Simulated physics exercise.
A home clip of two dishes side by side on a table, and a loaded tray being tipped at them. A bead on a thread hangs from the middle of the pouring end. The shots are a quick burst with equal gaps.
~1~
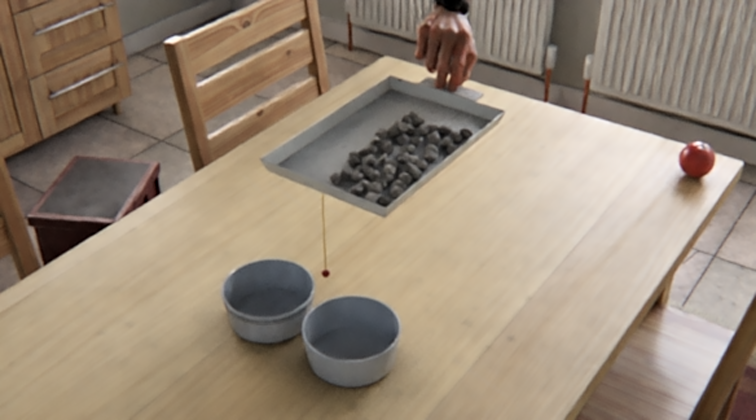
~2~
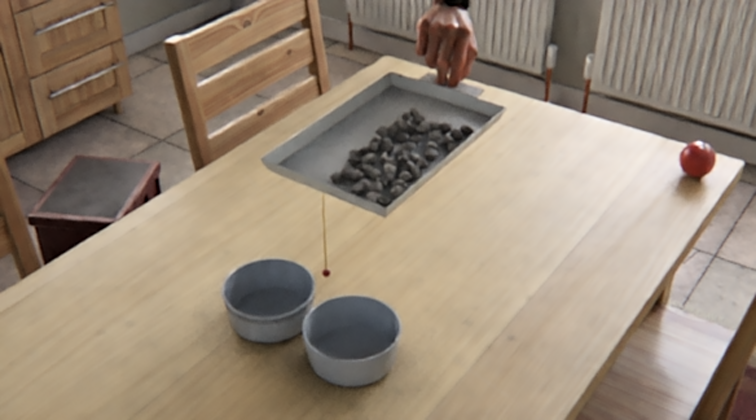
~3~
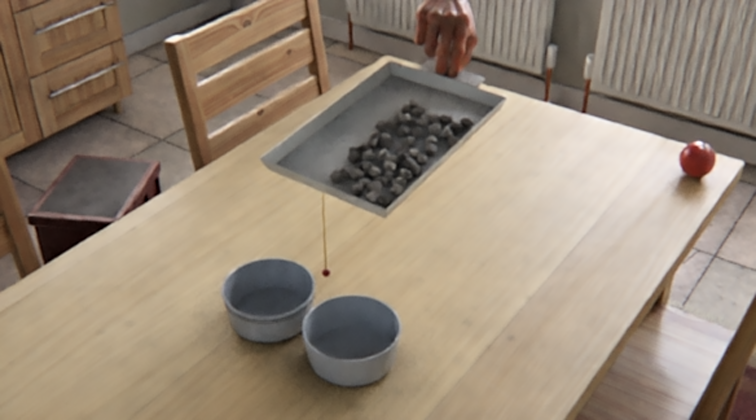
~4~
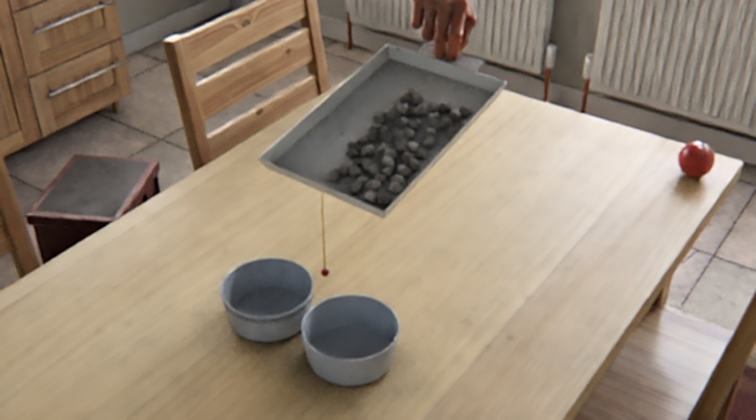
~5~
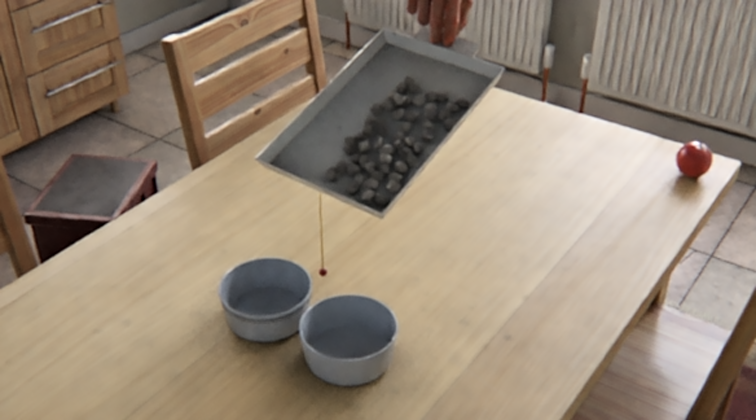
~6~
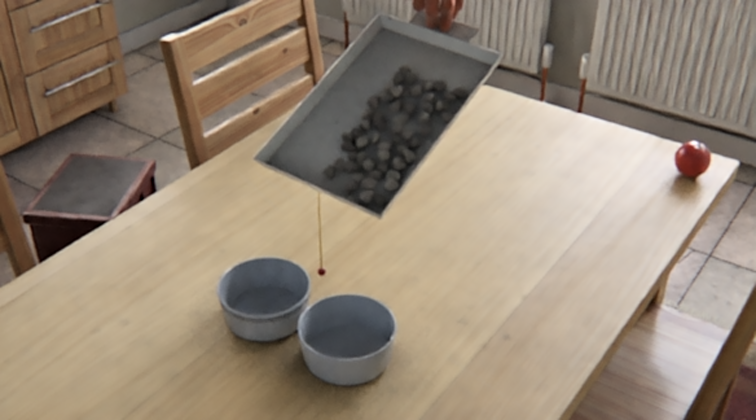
On a wooden table, a hand raises the far end of a stone-filled tray near two dishes.
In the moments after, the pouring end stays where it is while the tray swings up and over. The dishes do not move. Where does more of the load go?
More goes to the right-hand dish.
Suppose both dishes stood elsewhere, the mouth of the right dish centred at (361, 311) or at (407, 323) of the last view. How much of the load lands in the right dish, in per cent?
Near 60 % and 10 %.
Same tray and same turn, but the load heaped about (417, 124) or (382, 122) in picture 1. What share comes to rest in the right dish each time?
The first gives 60 %, the second 50 %.
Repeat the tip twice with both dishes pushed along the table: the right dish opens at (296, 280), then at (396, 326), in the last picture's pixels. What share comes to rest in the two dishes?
About 20 and 70 per cent.
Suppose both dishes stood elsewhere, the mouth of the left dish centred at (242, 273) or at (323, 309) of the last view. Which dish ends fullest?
In turn: The right-hand dish; the left one.
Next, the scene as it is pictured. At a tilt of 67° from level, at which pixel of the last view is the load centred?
At about (349, 190).
Soon, tray tipped steeply; nearly all on the tray; a small part in the air.
A while on, tray tipped past a quarter turn; a stray few on the tray; about two thirds in the right dish; a small part in the left dish; a small part outside both; a small part in the air.
Towards the end, tray tipped past a quarter turn; most in the right dish; about a quarter in the left dish; a small part outside both.
Finally, tray tipped past a quarter turn; most in the right dish; about a quarter in the left dish; a small part outside both.
